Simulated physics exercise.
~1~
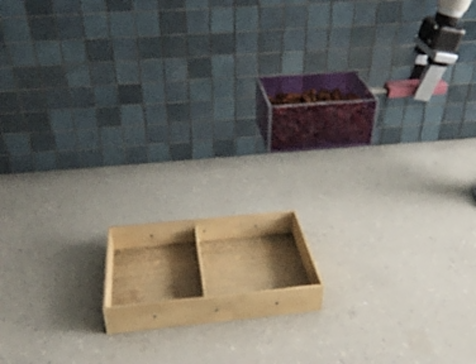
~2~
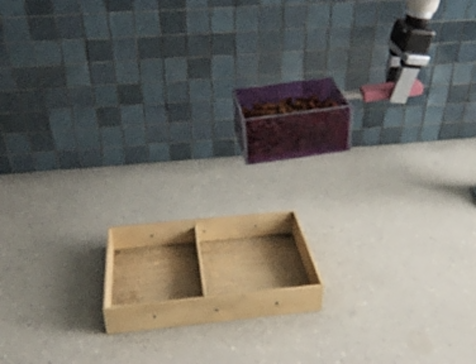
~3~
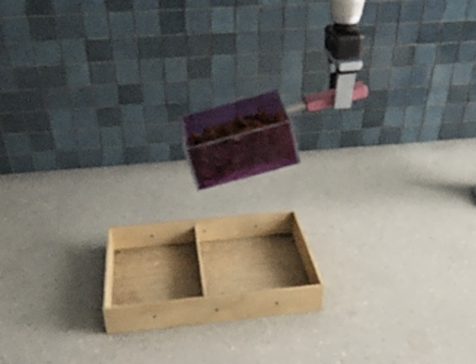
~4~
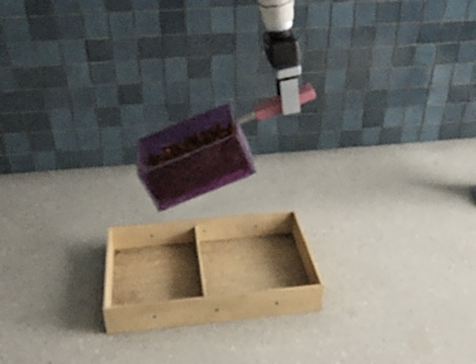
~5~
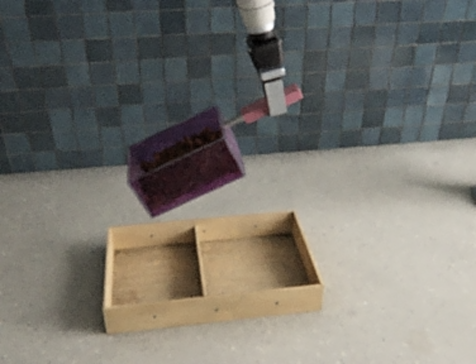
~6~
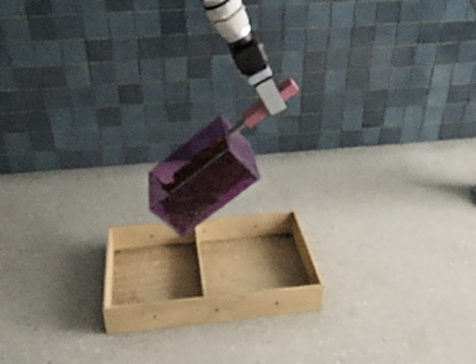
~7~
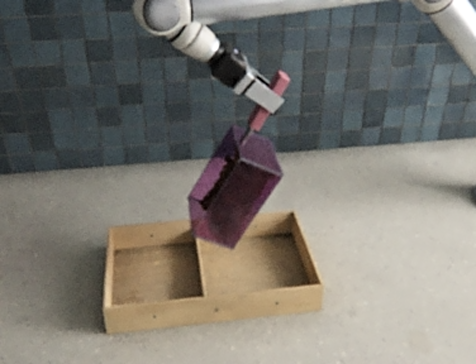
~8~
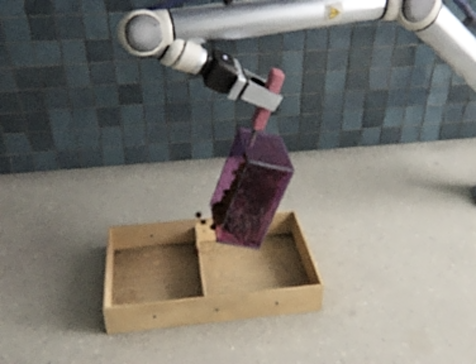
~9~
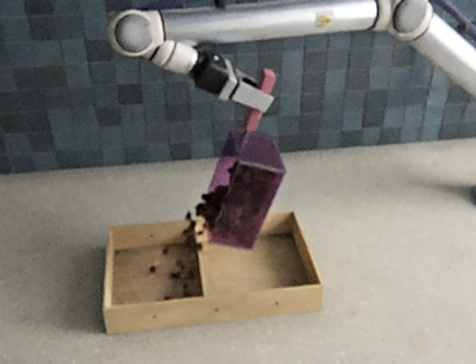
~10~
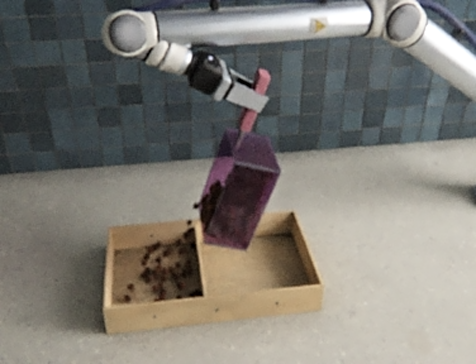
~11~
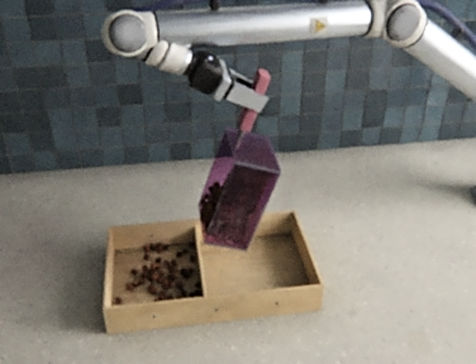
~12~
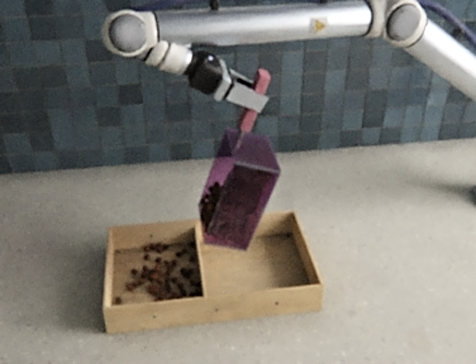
Robot arm carrying a purple box of brown pellets leftward, tipping it steeply and spilling some into a wooden tray's left compartment.
